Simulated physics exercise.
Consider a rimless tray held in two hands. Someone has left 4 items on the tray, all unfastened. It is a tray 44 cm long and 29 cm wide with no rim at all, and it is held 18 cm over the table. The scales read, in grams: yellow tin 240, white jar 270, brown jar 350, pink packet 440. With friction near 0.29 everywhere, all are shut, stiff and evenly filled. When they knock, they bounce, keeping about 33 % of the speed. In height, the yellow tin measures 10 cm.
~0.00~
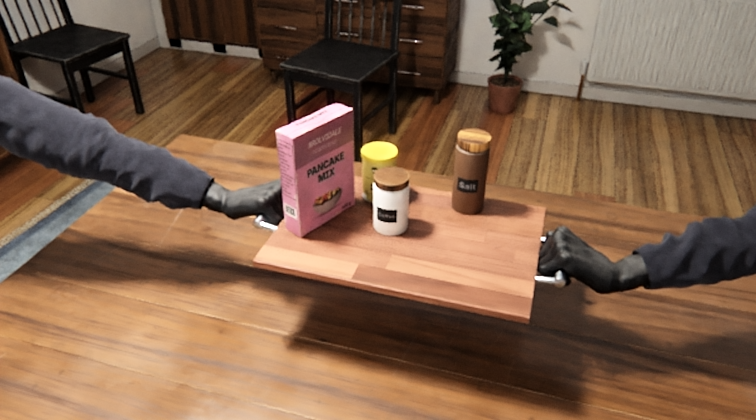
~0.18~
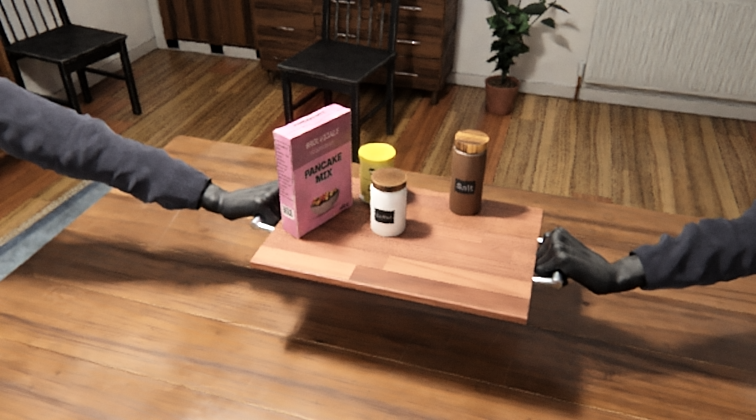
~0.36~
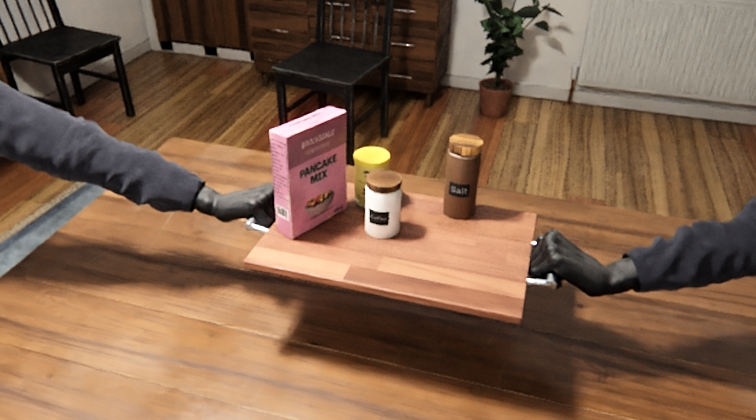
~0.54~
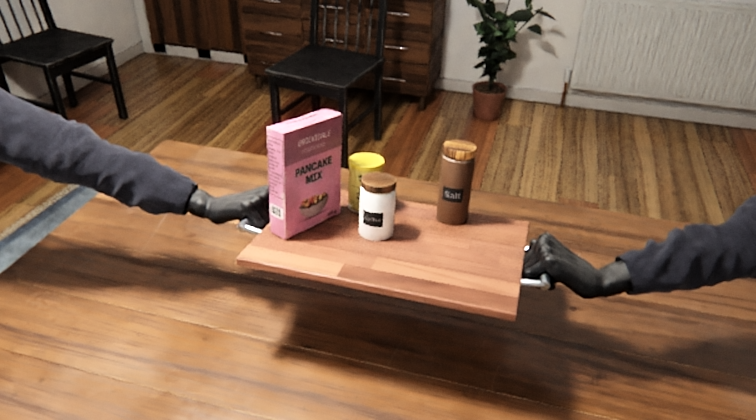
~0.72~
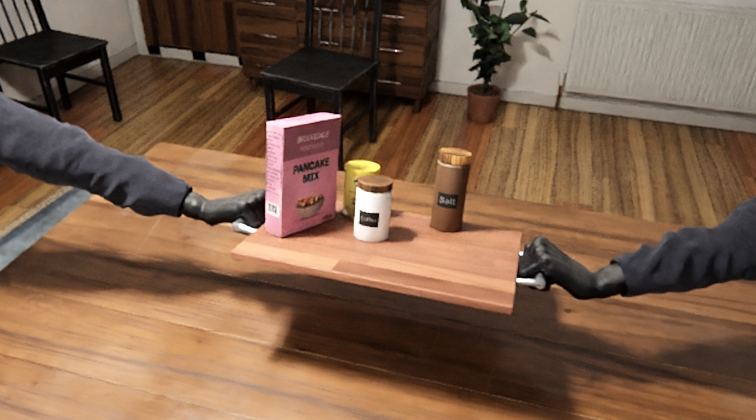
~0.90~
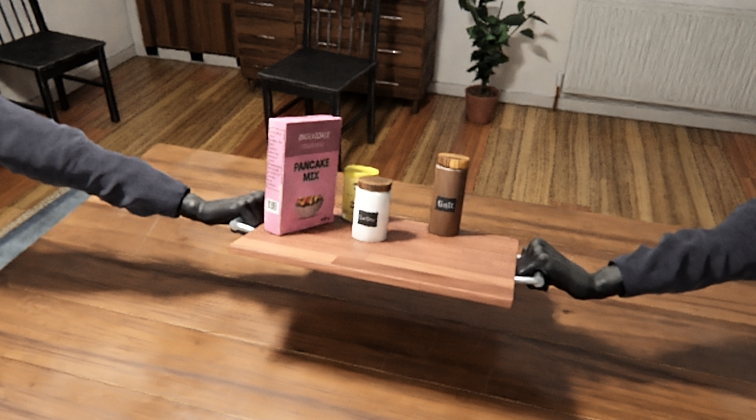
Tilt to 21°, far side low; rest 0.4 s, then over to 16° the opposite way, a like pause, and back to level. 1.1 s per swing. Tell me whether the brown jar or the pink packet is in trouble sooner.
Sooner in trouble is the former of the two.
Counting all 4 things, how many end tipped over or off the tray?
That makes 4.
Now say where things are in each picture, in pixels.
Tray level; brown jar (471, 172); pink packet (319, 170), in the first picture.
Tray level; yellow tin (377, 174); white jar (389, 202), in the second picture.
Tray at 2°, far edge down; yellow tin (371, 178); white jar (383, 204), in the third picture.
Tray at 7°, far edge down; yellow tin (365, 184); white jar (377, 206), in the fourth picture.
Tray at 13°, far edge down; white jar (373, 208), in the fifth picture.
Tray at 18°, far edge down; brown jar (448, 195); pink packet (304, 173), in the sixth picture.
By 1.40 s, tray at 21°, far edge down; yellow tin and brown jar now off the tray; pink packet 11 cm from its spot near (324, 165); white jar 10 cm from its spot.
By 1.70 s, tray at 20°, far edge down; white jar and pink packet now off the tray.
By 2.20 s, tray at 1°, near edge down.
By 3.40 s, tray at 14°, near edge down.
When it is over (4.6 s), off the tray, yellow tin, white jar, brown jar and pink packet. End places, in pixels of the last picture, brown jar near (496, 239), pink packet near (373, 180). Brown jar went at 1.24 s; pink packet went at 1.50 s.
